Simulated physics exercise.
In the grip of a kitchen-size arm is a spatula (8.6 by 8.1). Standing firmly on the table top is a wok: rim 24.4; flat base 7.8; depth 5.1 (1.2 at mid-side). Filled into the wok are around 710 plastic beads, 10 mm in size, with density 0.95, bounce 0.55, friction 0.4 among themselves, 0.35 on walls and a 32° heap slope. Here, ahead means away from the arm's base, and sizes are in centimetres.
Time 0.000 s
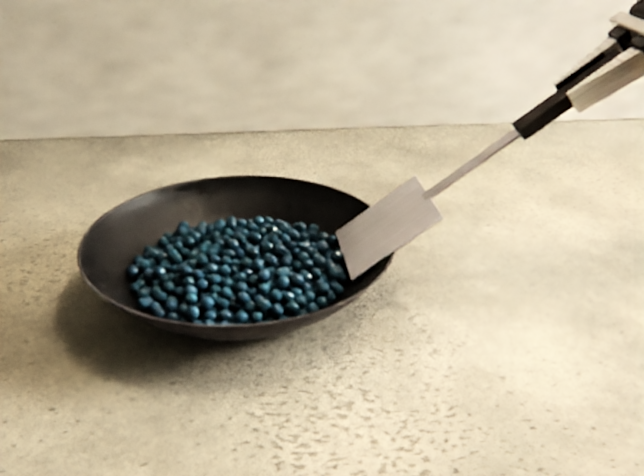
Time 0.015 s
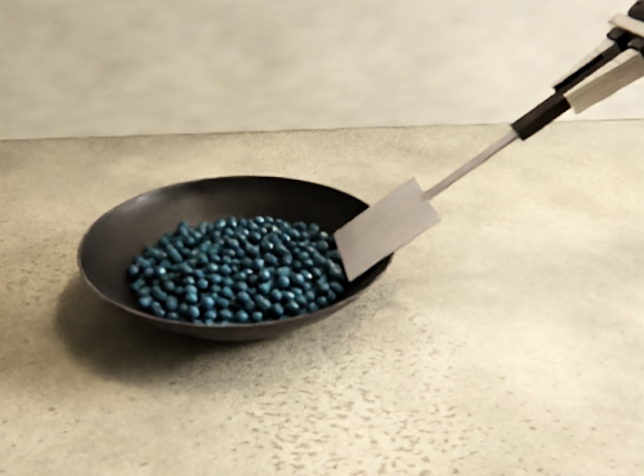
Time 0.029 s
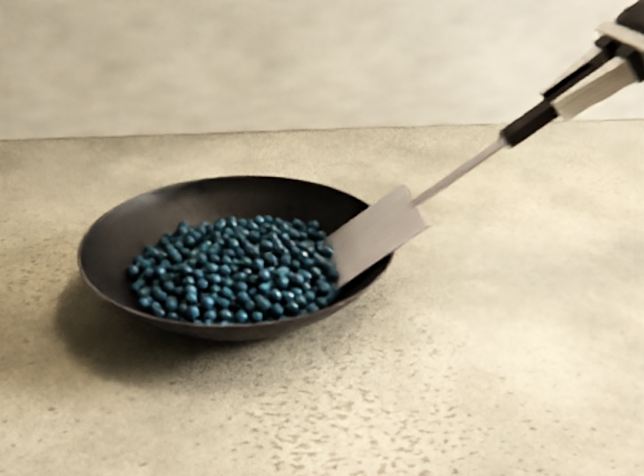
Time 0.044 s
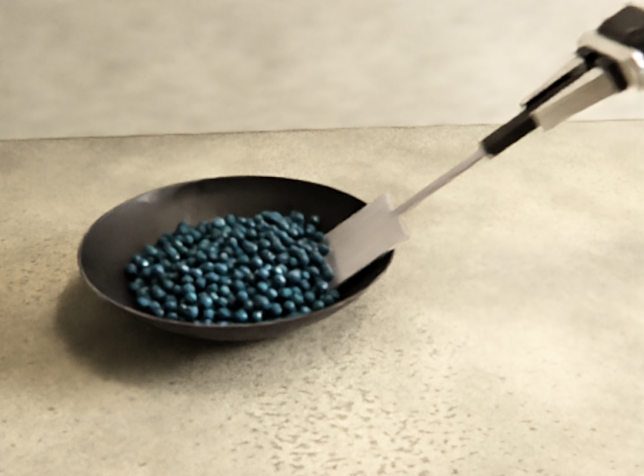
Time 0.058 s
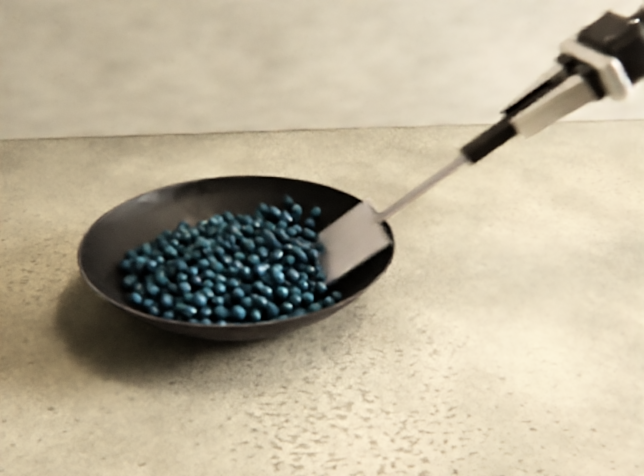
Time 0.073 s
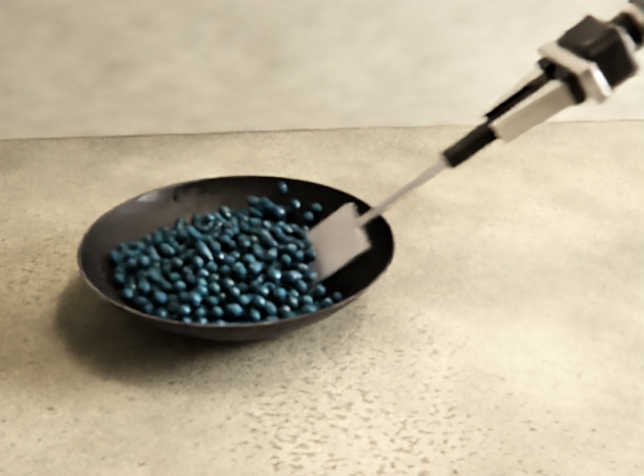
A robotic arm reaches in from the upper right over a pale, speckled table top, seen from slightly above by a still camera. It holds a flat grey spatula at the right rim of a dark, shallow wok filled with glossy blue-green beads. The spatula barely moves at first, then slides down and left into the wok, pushing the beads leftward and heaping some toward the back.
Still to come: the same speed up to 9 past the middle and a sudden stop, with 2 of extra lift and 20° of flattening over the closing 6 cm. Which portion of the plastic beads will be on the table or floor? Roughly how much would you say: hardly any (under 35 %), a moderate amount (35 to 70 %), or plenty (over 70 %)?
I'd say a moderate amount.
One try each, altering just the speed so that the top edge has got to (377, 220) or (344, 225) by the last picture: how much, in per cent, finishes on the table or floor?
First try about 40 %, second try about 55 %.
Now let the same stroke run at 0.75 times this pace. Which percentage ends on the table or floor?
About 45 per cent.
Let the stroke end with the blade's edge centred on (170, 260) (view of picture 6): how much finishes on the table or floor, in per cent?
Estimate: Approx. 15 %.
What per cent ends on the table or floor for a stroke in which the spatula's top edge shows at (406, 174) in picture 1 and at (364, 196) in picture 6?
I'd put it at roughly 40 per cent.
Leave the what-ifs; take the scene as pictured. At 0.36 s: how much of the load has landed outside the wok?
20 %.
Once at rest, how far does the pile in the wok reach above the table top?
About 4.5 cm above the table.
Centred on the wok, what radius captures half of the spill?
Looks like roughly 30 centimetres to me.
After 0.11 s, sloping 37°, highest piece 6 above the table; 711 in the wok, 1 on the blade or in flight.
After 0.14 s, sloping 31°, highest piece 7 above the table; 708 in the wok, 4 on the blade or in flight.
After 0.36 s, sloping 17°, highest piece 14 above the table; 374 in the wok, 158 on the table or floor, 180 on the blade or in flight.
After 1.41 s, sloping 17°, highest piece 5 above the table; 374 in the wok, 338 on the table or floor.
At rest, 374 in the wok, 338 on the table or floor. That is 47 % on the table or floor.
